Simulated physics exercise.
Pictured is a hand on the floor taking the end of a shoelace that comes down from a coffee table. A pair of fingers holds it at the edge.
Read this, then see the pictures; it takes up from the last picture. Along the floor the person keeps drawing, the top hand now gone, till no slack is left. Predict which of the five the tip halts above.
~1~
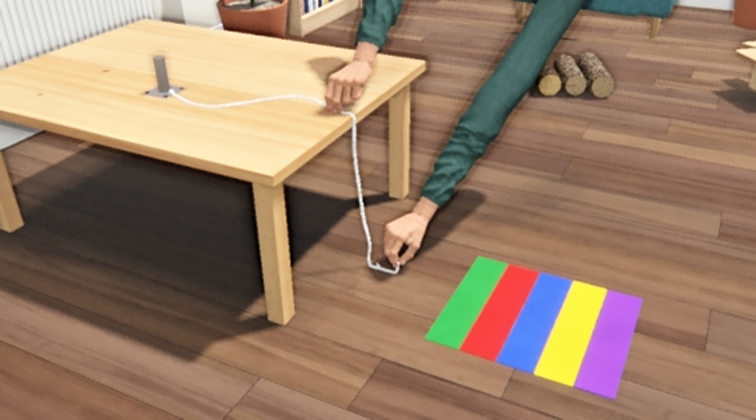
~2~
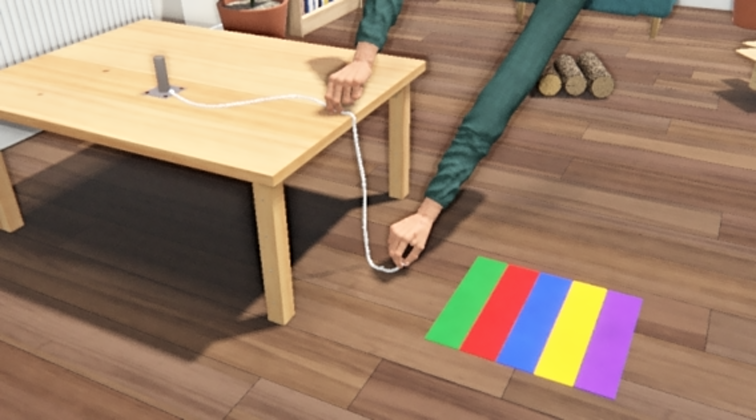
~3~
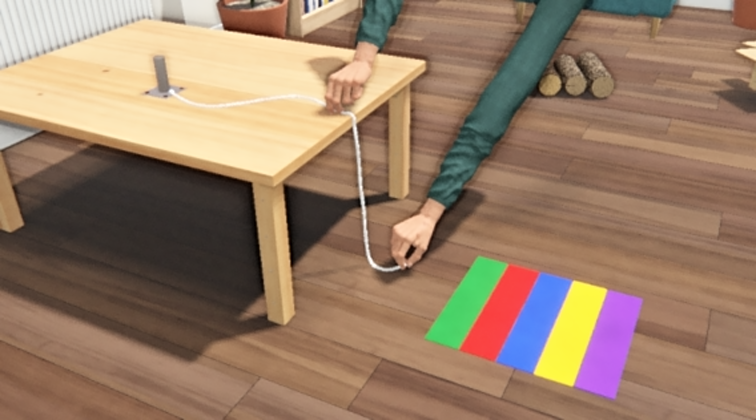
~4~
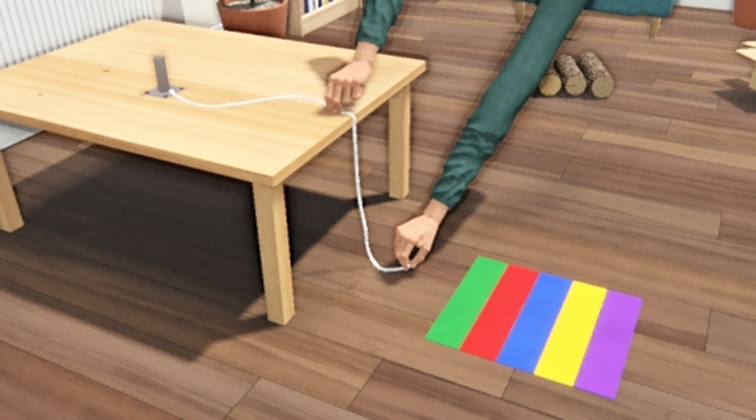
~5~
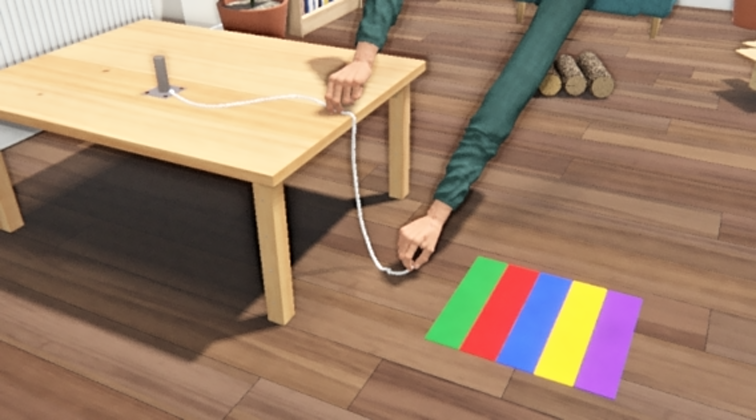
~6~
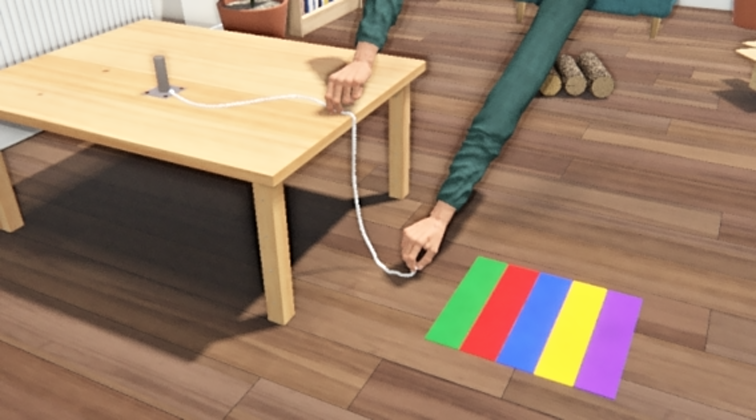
I expect it over the blue strip.
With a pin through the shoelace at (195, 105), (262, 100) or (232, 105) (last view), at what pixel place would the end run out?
They end up at (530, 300), (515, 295) and (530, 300).
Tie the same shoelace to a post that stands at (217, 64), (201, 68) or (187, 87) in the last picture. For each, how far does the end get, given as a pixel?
Somewhere near (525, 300), (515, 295) and (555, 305), in that order.
A little later, end near (483, 286); over green.
Next, end near (519, 296); over red.
When it is tight, end near (540, 302); over blue. Over blue.
